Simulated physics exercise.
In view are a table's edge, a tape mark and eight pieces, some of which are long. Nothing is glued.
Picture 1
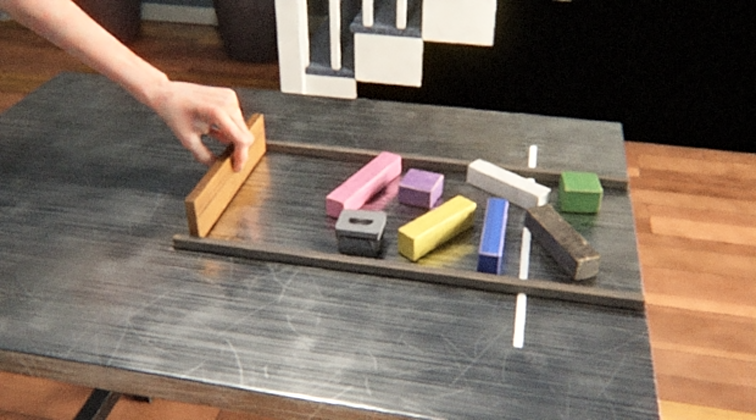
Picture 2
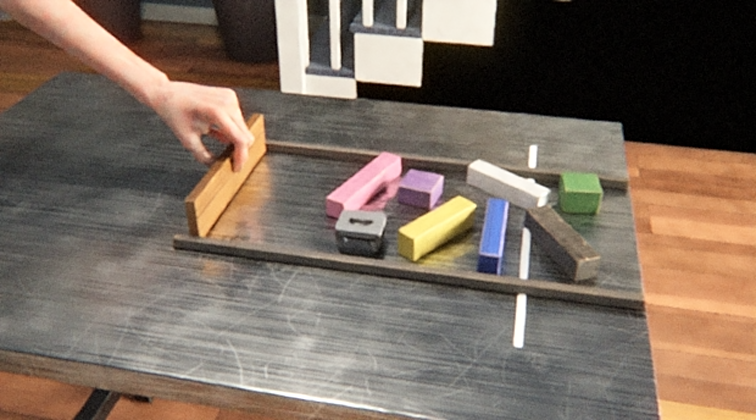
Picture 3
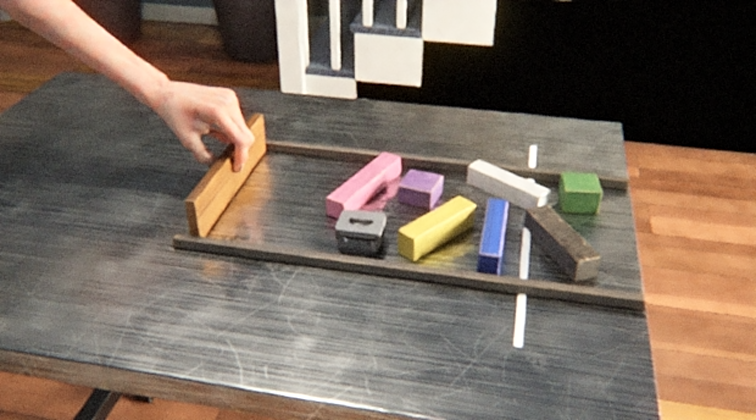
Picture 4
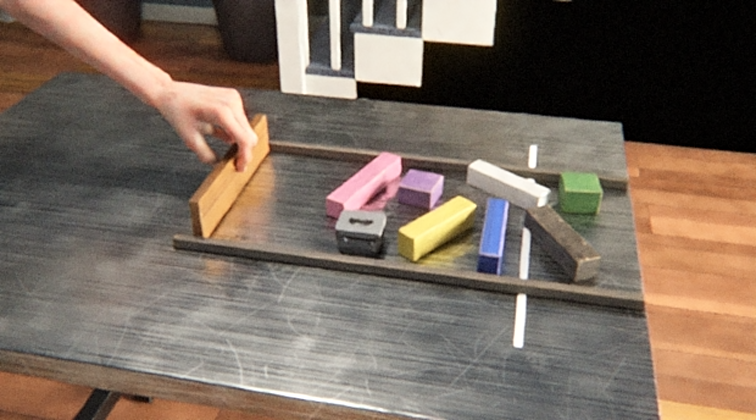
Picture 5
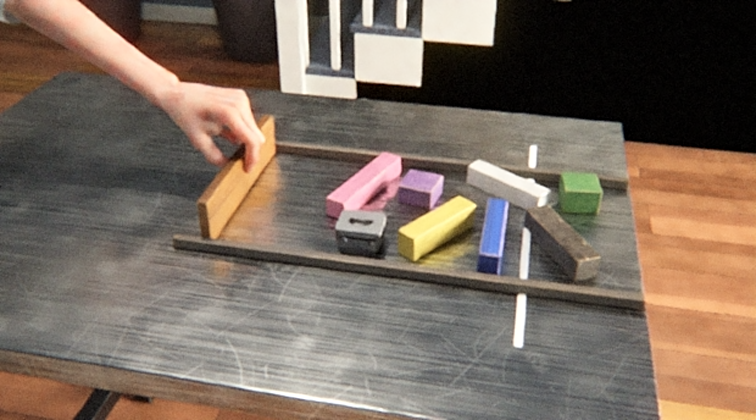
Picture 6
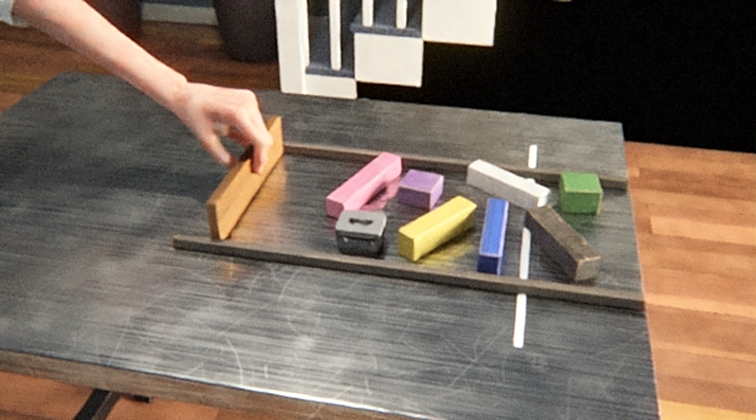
A hand holds a wooden board still, then slides it slightly right toward scattered colored blocks.
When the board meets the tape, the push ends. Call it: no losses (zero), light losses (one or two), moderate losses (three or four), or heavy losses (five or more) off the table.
No losses.
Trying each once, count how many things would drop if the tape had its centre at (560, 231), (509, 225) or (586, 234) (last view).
Respectively, 2, 0 and 4.
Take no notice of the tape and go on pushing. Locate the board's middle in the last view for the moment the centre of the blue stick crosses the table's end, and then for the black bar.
Near (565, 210) in the first case, near (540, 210) in the other.
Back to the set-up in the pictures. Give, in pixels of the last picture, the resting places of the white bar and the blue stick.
Going in order, first (593, 194) and next (602, 244).
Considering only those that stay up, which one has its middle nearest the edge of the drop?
It's the green block that ends up nearest.
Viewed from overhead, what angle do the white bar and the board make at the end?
Somewhere near 55 degrees, I'd say.
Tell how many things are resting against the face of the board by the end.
2 end up touching it.
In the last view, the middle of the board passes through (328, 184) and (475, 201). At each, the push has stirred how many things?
At the first spot the count is 0, and at the second it is 8.
A little later, none off yet; green block at rest near (580, 192); black bar at rest near (560, 241); white bar at rest near (507, 186).
When it is over, the number that fall off is zero.
